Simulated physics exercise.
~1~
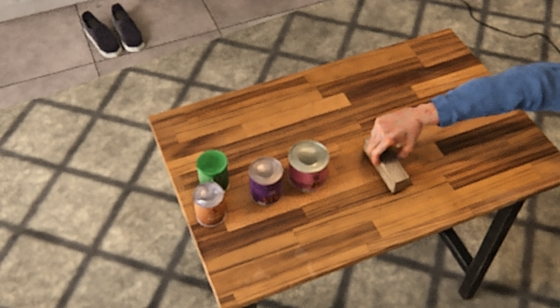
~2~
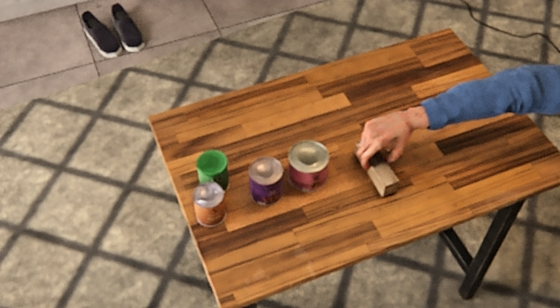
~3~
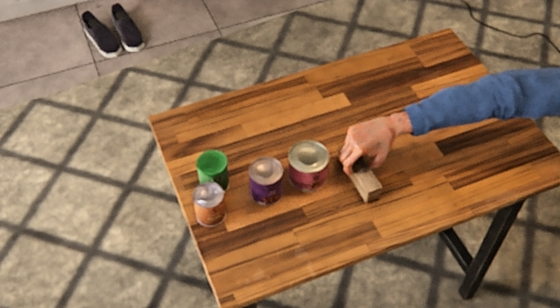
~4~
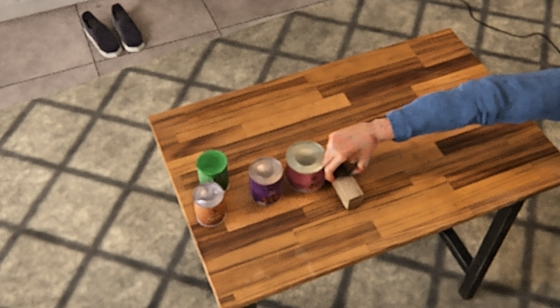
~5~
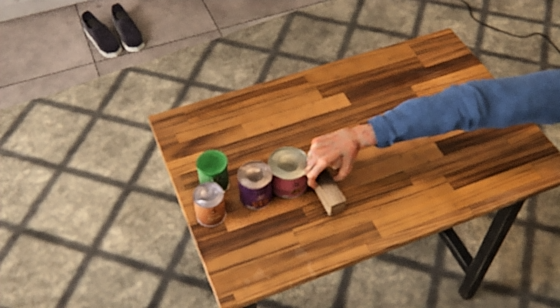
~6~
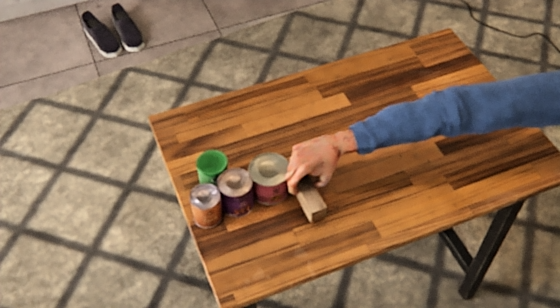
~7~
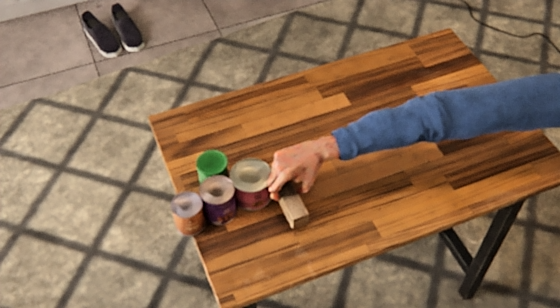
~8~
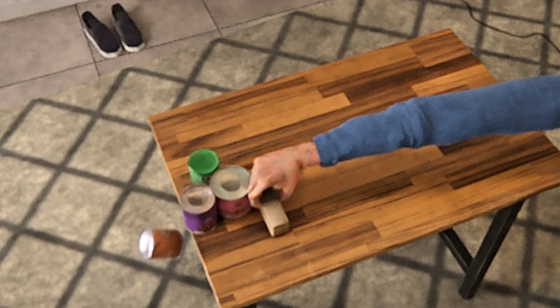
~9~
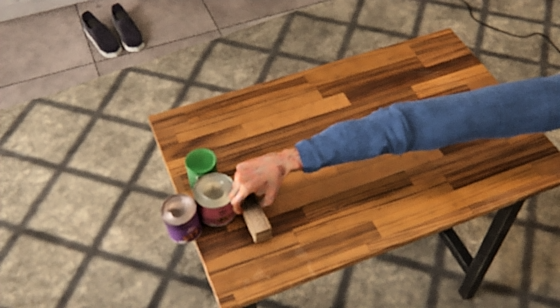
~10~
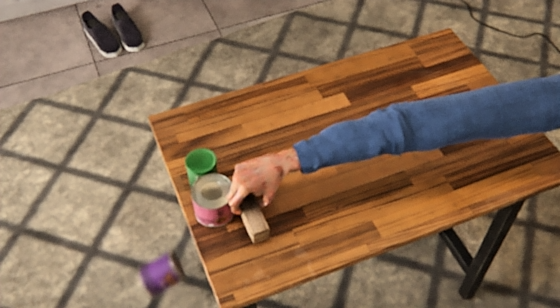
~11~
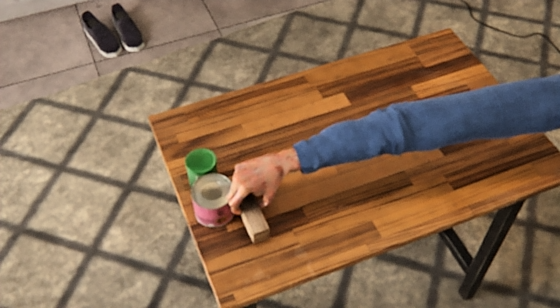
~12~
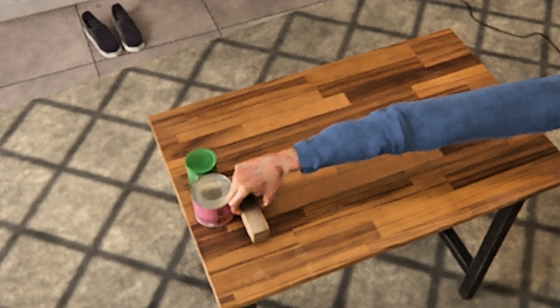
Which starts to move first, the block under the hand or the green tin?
The block starts to move first. The green tin shifts only slightly, much later, when the pushed tins have crowded toward the table's edge.
